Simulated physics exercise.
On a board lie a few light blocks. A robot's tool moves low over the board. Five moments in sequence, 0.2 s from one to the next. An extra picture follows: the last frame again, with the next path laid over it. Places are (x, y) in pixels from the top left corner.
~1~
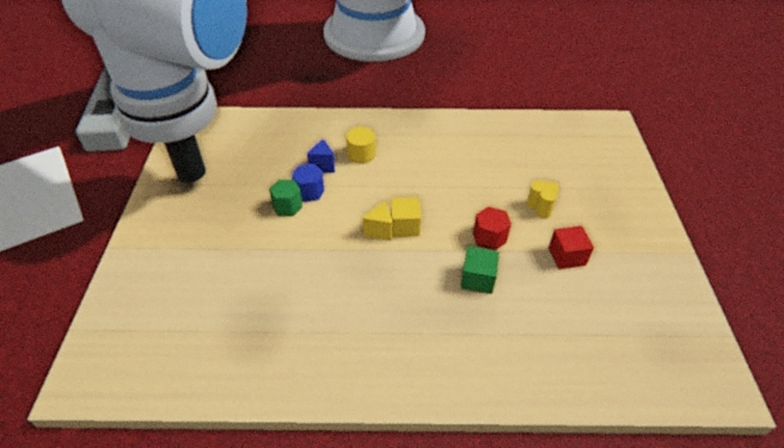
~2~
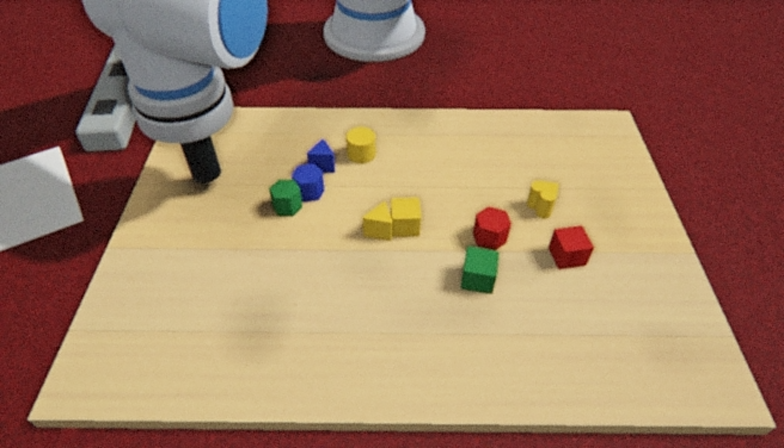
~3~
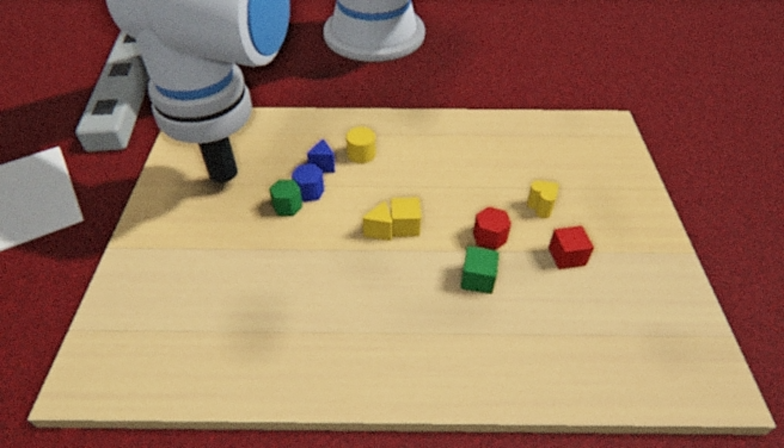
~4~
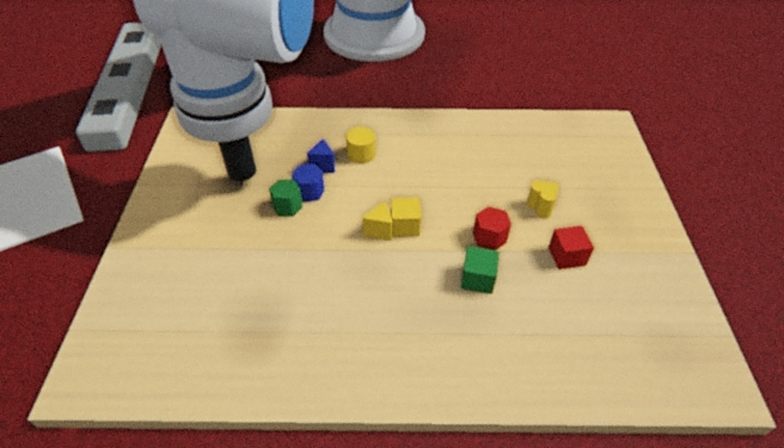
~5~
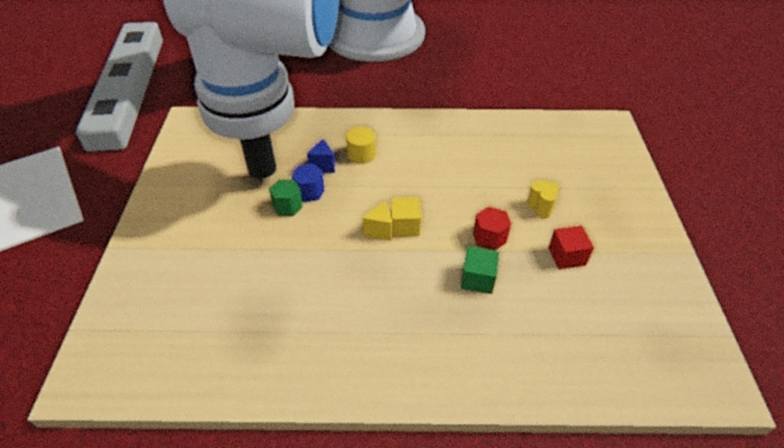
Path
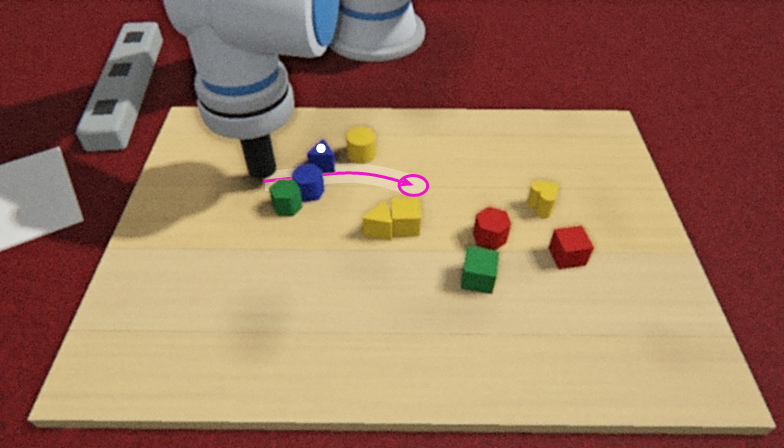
The footage shows a robot arm with a dark, rod-like tool gliding steadily rightward, low over a wooden board, nearing a cluster of green and blue blocks, while these and the scattered yellow, red and green blocks stay still.
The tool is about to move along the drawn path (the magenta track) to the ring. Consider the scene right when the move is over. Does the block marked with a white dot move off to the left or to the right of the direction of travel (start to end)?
Side: Left.
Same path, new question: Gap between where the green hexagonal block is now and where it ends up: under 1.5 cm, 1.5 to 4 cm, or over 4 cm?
Goes under 1.5 cm.
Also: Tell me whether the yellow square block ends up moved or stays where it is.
Stays where it is.
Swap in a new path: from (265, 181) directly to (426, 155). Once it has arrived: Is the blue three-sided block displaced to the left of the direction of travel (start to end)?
The answer is yes.
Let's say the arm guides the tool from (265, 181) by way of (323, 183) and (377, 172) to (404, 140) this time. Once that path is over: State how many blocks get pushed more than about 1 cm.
Put simply, one block is moved more than 1 cm.
Path on the board, from (265, 181) over (316, 175) and (366, 174) to (413, 185); the dot is on the blue three-sided block.
On the path given first. One third of the way, tool (314, 164); blue hexagonal block (320, 175), turned 55° clockwise; blue three-sided block (337, 143), turned 20° anticlockwise.
Two thirds of the way, tool (366, 162); blue hexagonal block (322, 175), turned 65° clockwise; blue three-sided block (378, 139), turned 60° anticlockwise; yellow circular block (385, 124).
At the end, tool (414, 174); green hexagonal block in place; blue hexagonal block (322, 175), turned 65° clockwise; blue three-sided block (384, 141), turned 95° anticlockwise; yellow circular block (385, 124); yellow square block in place.
